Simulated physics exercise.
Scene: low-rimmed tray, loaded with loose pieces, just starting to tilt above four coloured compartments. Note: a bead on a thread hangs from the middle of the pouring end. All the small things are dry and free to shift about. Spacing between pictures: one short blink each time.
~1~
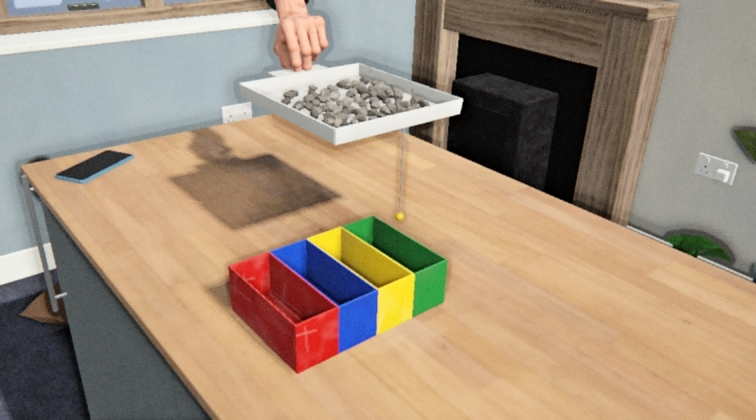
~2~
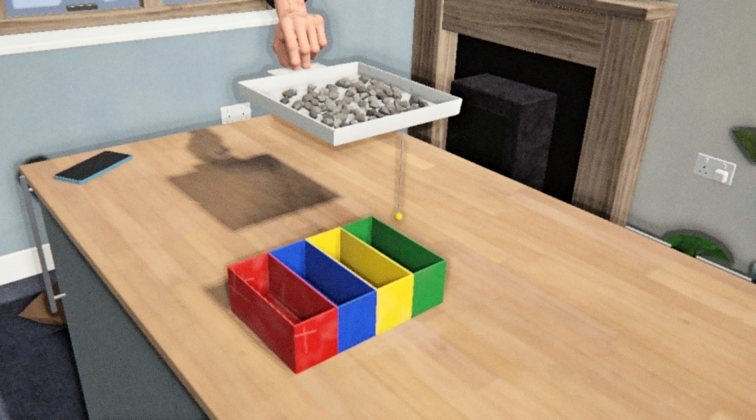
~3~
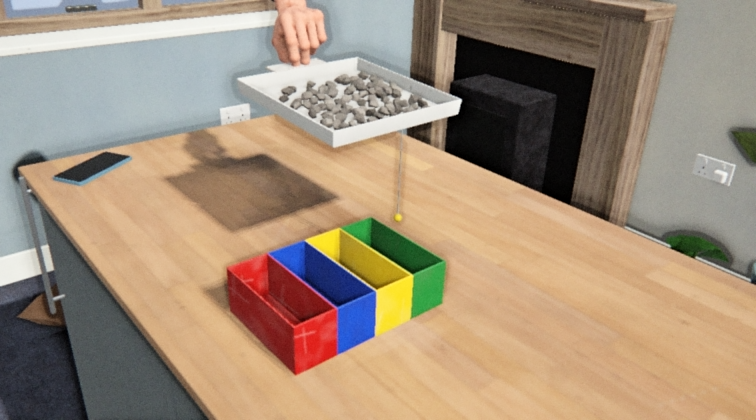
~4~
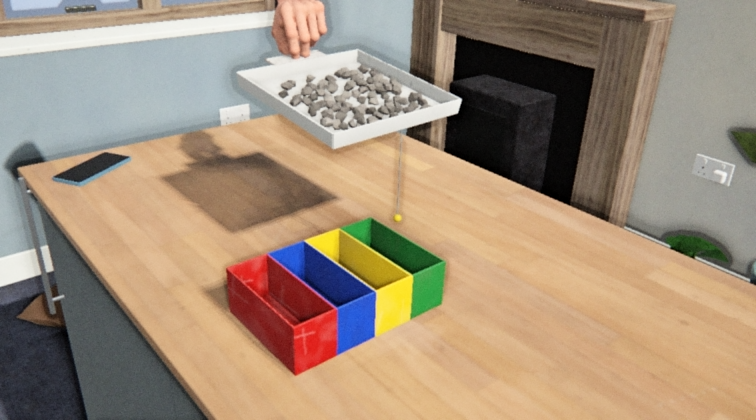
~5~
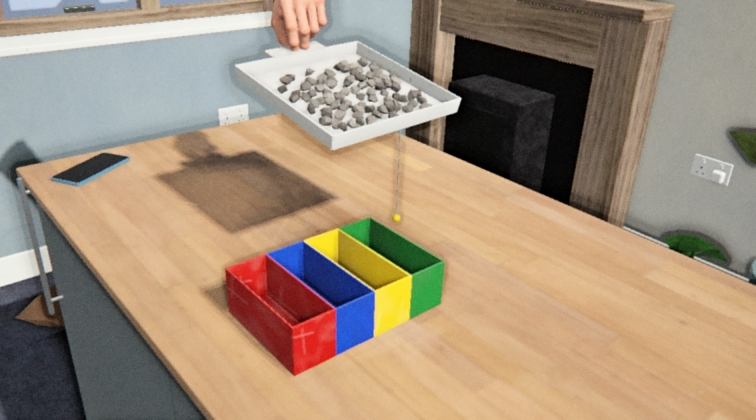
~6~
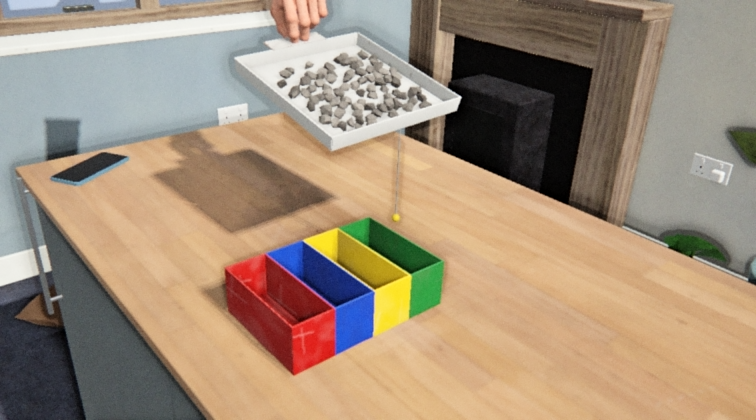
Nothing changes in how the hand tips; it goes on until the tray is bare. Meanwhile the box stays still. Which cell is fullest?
The yellow cell.
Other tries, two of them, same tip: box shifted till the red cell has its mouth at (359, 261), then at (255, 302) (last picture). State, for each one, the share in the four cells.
In order: 100 per cent and 60 per cent.
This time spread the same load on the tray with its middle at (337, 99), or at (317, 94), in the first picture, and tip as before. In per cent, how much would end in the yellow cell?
First case: Close to 60 %; second case: Close to 50 %.
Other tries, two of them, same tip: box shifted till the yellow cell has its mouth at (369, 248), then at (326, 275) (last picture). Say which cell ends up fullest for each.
First: Yellow. Second: The cell in green.
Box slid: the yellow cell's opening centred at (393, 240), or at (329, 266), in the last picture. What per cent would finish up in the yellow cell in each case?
Close to 20 in a hundred, then close to 20 in a hundred.
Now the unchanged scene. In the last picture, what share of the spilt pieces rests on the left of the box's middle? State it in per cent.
Around 10 per cent, give or take.
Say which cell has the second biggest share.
That's that green cell.
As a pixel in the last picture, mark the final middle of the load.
The centre comes to rest near (379, 297).
Just after the last frame, tray tipped steeply; every one on the tray.
A moment on, tray tipped right over; roughly a third on the tray; roughly a third in the yellow cell; about a tenth in the green cell; about a tenth in the blue cell; roughly a quarter falling or outside the box.
Further on, tray tipped past a quarter turn; roughly half in the yellow cell; roughly a quarter in the green cell; about a tenth in the blue cell; about a tenth falling or outside the box.
When it is over, tray tipped past a quarter turn; roughly half in the yellow cell; roughly a quarter in the green cell; about a tenth in the blue cell; not one in the red cell; about a tenth outside the box.
